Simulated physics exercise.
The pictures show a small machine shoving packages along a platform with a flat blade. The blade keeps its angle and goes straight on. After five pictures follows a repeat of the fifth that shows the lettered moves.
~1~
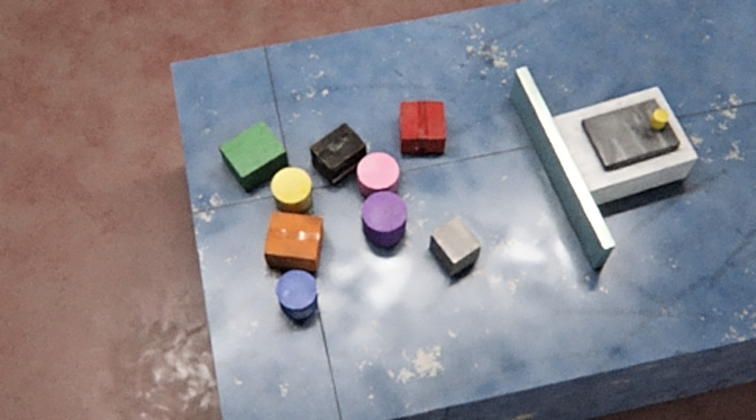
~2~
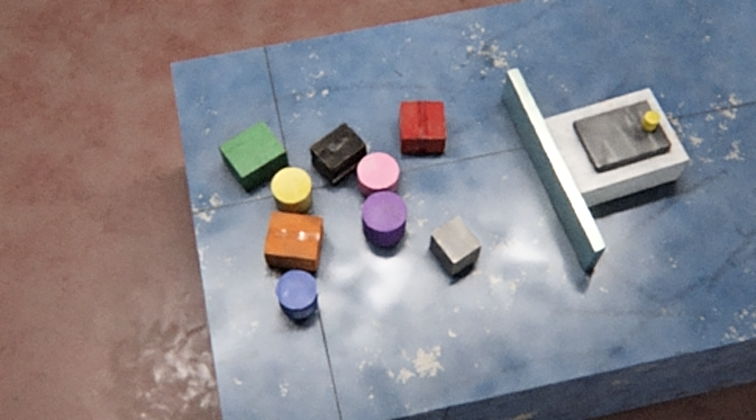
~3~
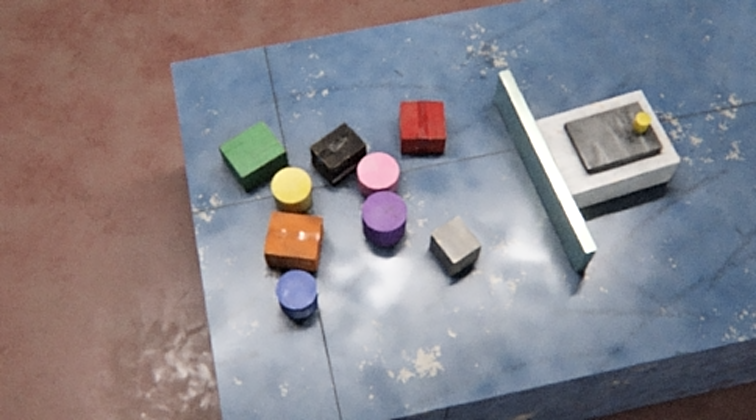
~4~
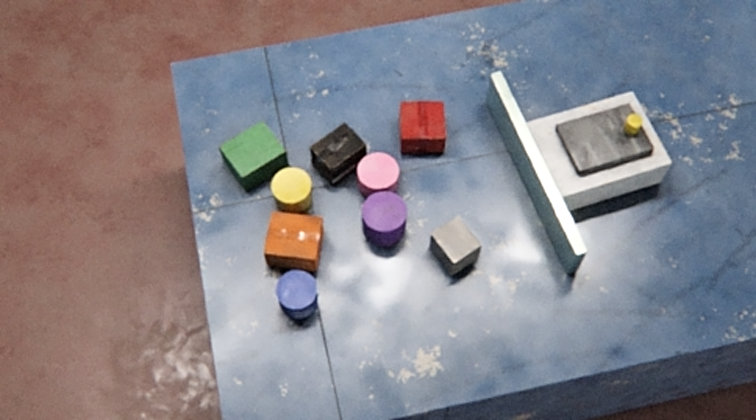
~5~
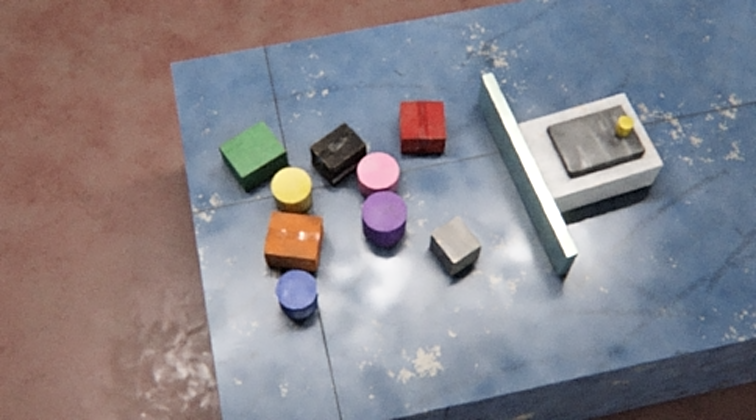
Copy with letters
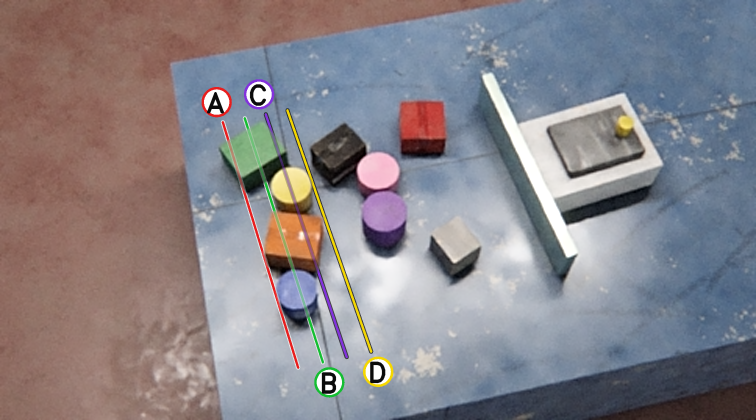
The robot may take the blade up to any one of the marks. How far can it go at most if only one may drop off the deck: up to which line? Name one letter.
The farthest such stop is B.
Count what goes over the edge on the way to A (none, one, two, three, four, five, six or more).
Four.
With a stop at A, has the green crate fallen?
Yes.
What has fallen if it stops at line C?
It is the green crate.
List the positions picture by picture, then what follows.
Red parcel (422, 127); blue pail (298, 295); grey crate (455, 246), in the first picture.
Robot (616, 136); green crate (254, 157), in the second picture.
Robot (607, 138); pink canister (378, 177), in the third picture.
Robot (599, 139); yellow pail (293, 194), in the fourth picture.
Robot (590, 141); red parcel (422, 127); blue pail (298, 295); grey crate (455, 246), in the fifth picture.
On the marked copy, A at (258, 237); B at (281, 232); C at (304, 228); D at (327, 223).
With B. Early on, robot (503, 158); grey crate (437, 249); red parcel (385, 137).
Further on, robot (417, 175); green crate (208, 164); black box (260, 170).
At the end, robot (349, 188); green crate over the edge; black box (193, 183); one fallen.
As for the rest, A drops four; C is within the limit but short; D is within the limit but short.
